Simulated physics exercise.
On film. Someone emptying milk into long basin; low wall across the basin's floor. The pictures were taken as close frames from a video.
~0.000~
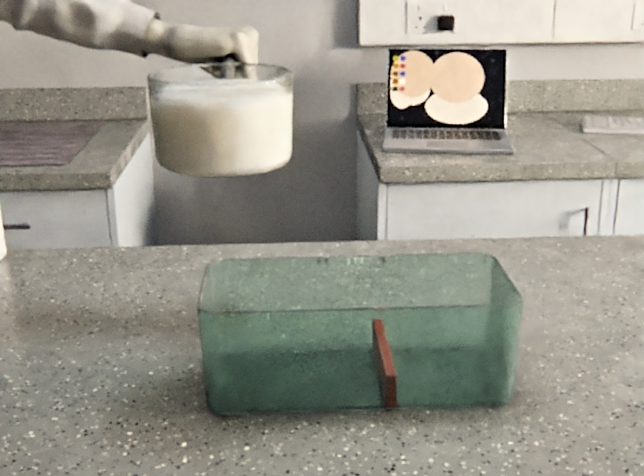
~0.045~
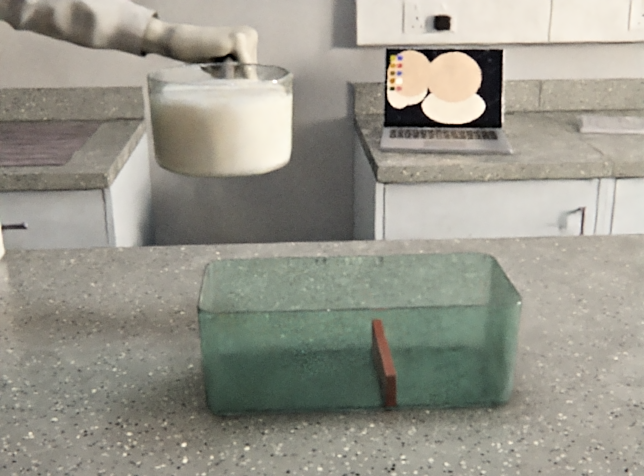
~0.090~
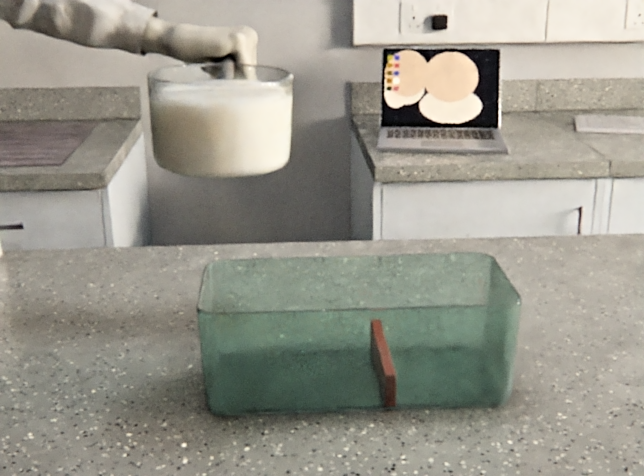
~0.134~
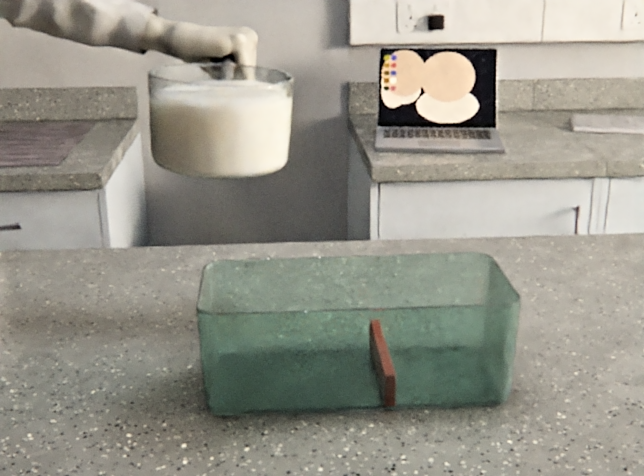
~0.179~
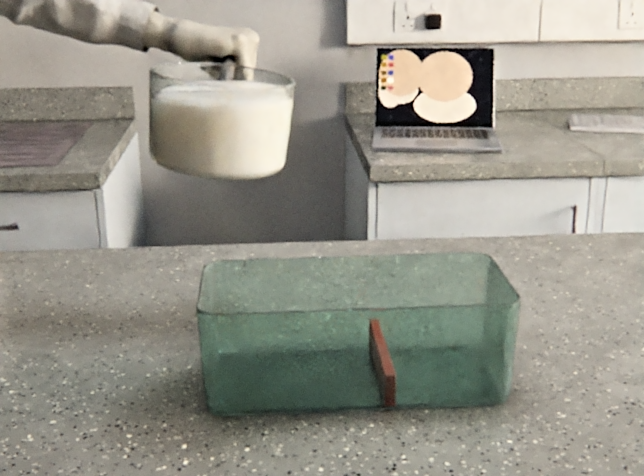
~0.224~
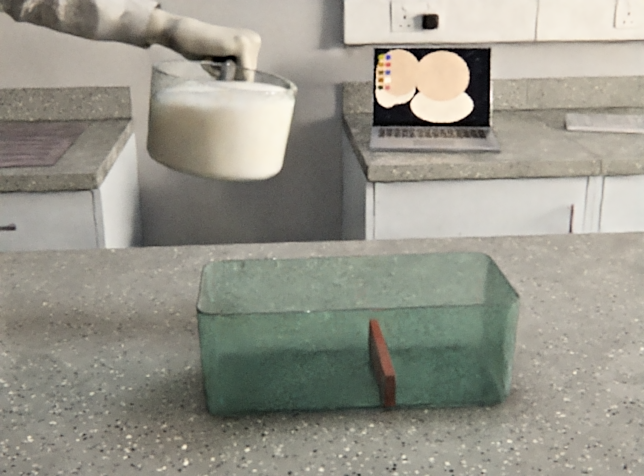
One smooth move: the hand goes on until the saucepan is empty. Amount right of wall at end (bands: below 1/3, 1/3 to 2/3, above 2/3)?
The share right of the wall is the middle band, one third to two thirds.
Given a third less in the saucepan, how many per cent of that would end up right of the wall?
It should come out close to 15 per cent.
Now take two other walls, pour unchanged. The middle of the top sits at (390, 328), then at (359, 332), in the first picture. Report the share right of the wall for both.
In turn some 30 and 70 in a hundred.
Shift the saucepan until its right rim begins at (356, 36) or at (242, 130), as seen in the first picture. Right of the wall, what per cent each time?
Around 70 percent first, around 15 percent second.
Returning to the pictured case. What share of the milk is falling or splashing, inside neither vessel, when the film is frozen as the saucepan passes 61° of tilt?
Close to 25 in a hundred.
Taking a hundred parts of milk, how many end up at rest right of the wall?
45 % or thereabouts.
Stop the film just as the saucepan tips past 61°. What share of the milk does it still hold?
Remaining share, estimated: 75 %.
After 0.62 s the tilt is 61° and 73 per cent is still to pour, 3 is left of the wall and 0 right of it.
After 0.92 s the tilt is 92° and 21 per cent is still to pour, 19 is left of the wall and 37 right of it.
After 1.23 s the tilt is 96° and 4 per cent is still to pour, 46 is left of the wall and 44 right of it.
After 1.56 s the tilt is 96° and 1 per cent is still to pour, 53 is left of the wall and 45 right of it.
In the end 55 per cent lies left of the wall, 44 right of it and 1 outside.
